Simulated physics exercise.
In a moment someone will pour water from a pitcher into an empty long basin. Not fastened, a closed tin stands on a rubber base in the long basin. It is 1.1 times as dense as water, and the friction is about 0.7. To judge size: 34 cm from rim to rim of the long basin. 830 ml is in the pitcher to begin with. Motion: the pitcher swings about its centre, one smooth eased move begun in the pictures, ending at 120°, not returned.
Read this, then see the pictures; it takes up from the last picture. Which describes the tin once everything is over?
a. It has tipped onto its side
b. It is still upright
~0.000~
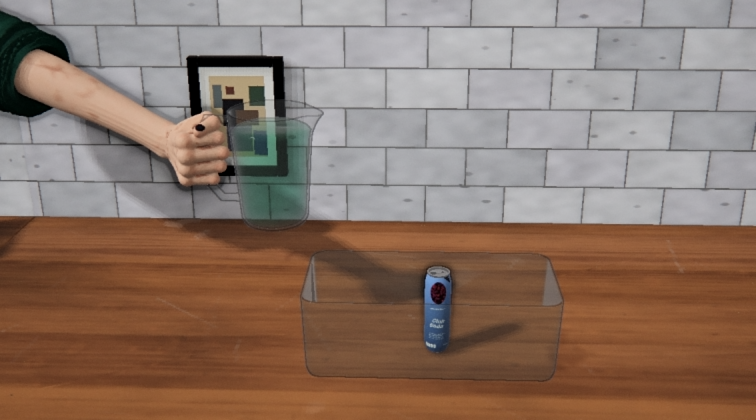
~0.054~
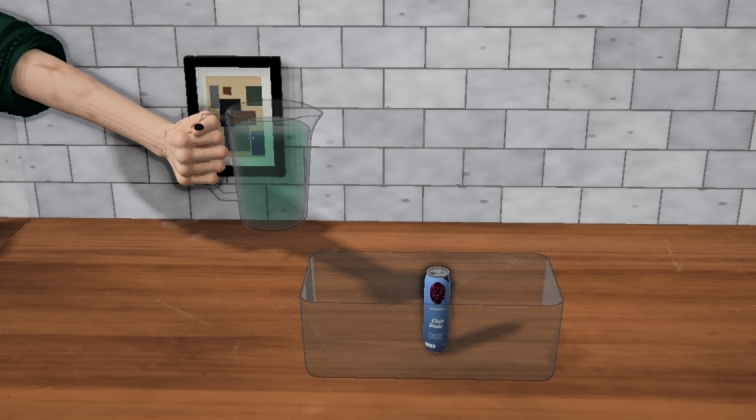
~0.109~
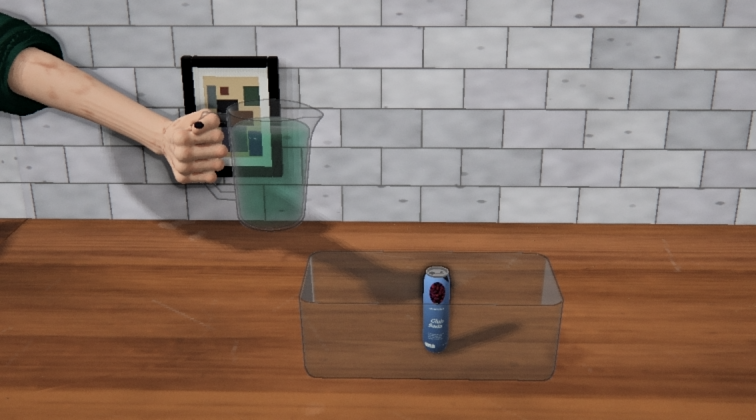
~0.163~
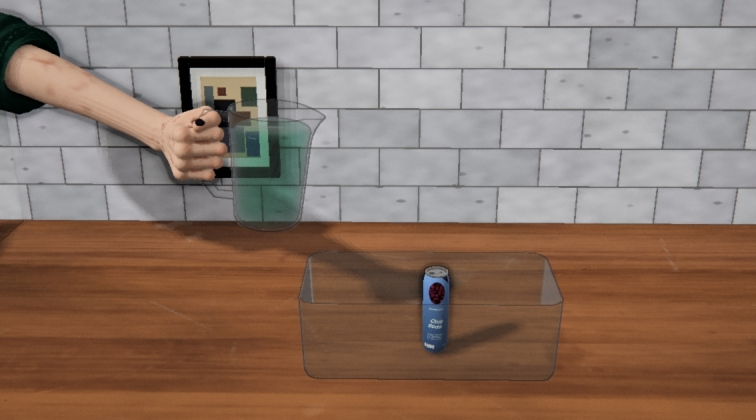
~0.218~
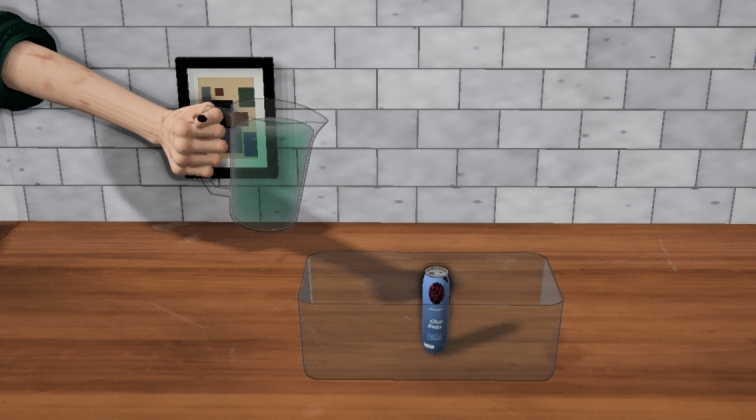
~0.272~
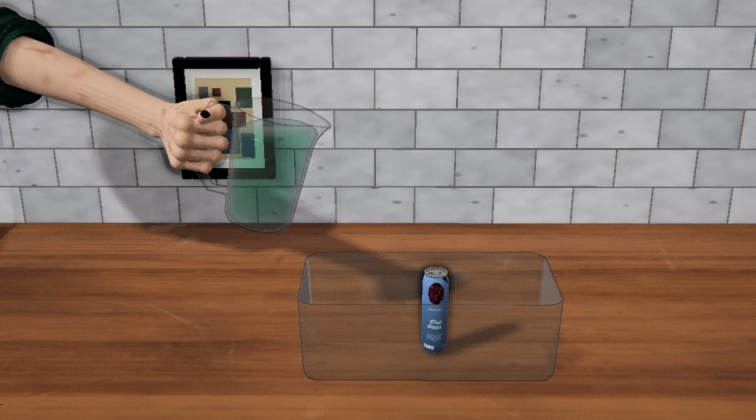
Option b: It is still upright.
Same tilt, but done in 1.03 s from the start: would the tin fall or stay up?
Result: Tin upright.
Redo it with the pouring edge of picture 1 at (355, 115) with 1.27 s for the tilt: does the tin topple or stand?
After that, the tin overturns.
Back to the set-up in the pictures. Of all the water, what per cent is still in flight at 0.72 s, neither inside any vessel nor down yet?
Share: Roughly 16 per cent.
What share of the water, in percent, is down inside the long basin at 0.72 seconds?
The basin holds roughly 5 in a hundred parts at that moment.
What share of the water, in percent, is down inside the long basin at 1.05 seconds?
I reckon close to 62 per cent.
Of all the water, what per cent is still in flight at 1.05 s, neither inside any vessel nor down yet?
Estimate: Around 18 per cent.
By 0.72 s the tilt is 73° and 79 per cent is still to pour; the tin stands where it began.
By 1.05 s the tilt is 111° and 19 per cent is still to pour; the tin stands where it began.
By 1.40 s the tilt is 120° and 0 per cent is still to pour; the tin stands where it began.
By 1.77 s the tilt is 120° and 0 per cent is still to pour; the tin stands where it began.
At rest the tin stands where it began.
